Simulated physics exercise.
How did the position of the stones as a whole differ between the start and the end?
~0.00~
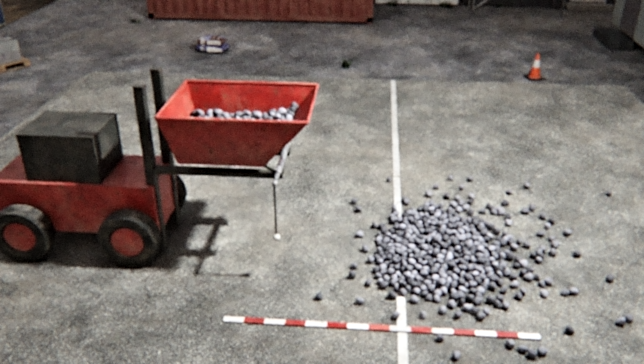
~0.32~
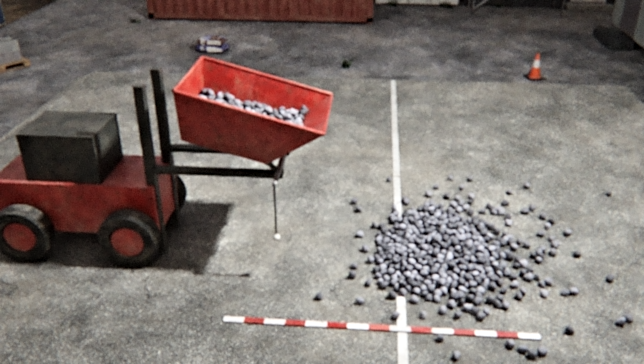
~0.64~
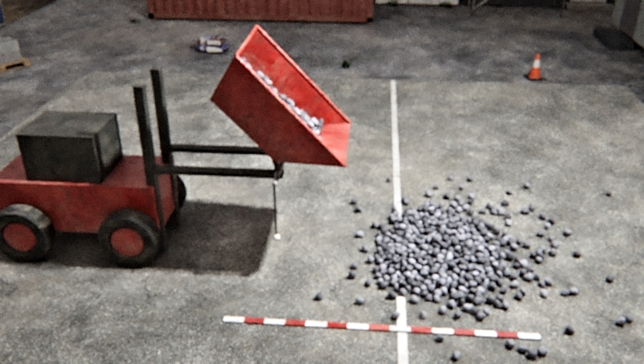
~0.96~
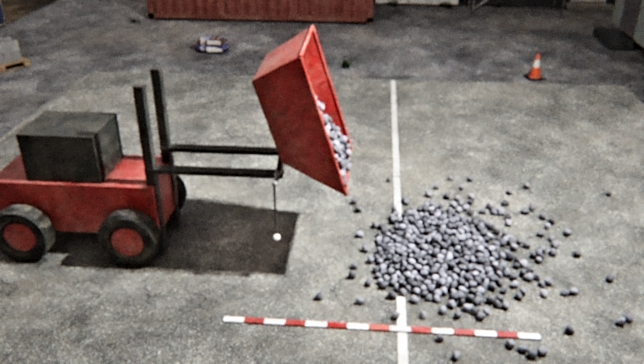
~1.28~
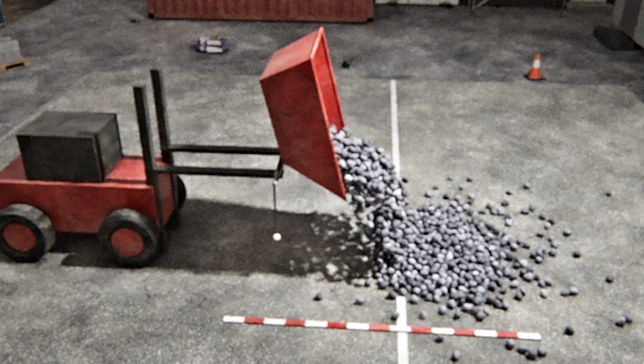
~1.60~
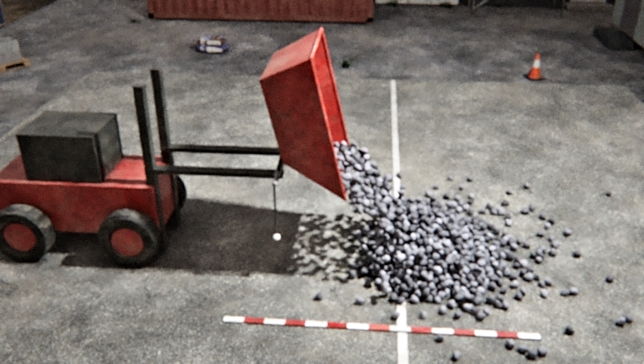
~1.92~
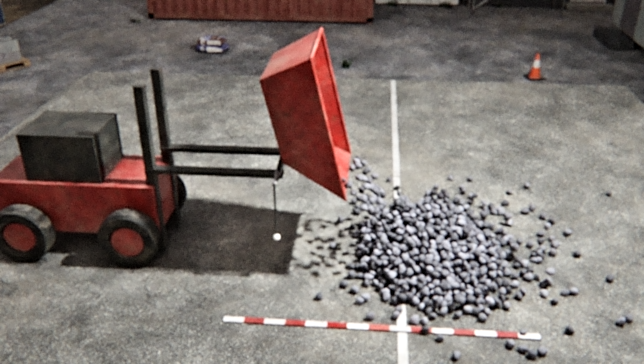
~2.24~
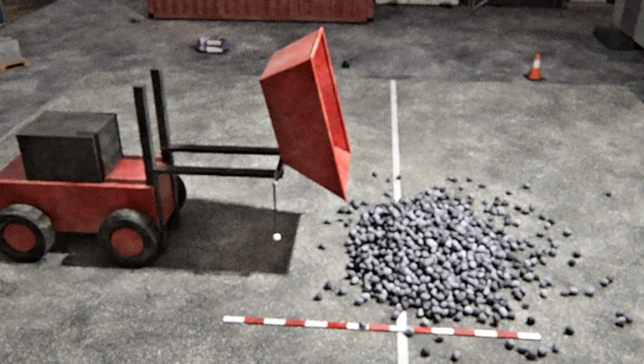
At the start, the stones were split between the raised red skip on the left and the heap on the ground. By the end they were all on the ground, so as a whole they sat farther right and lower.
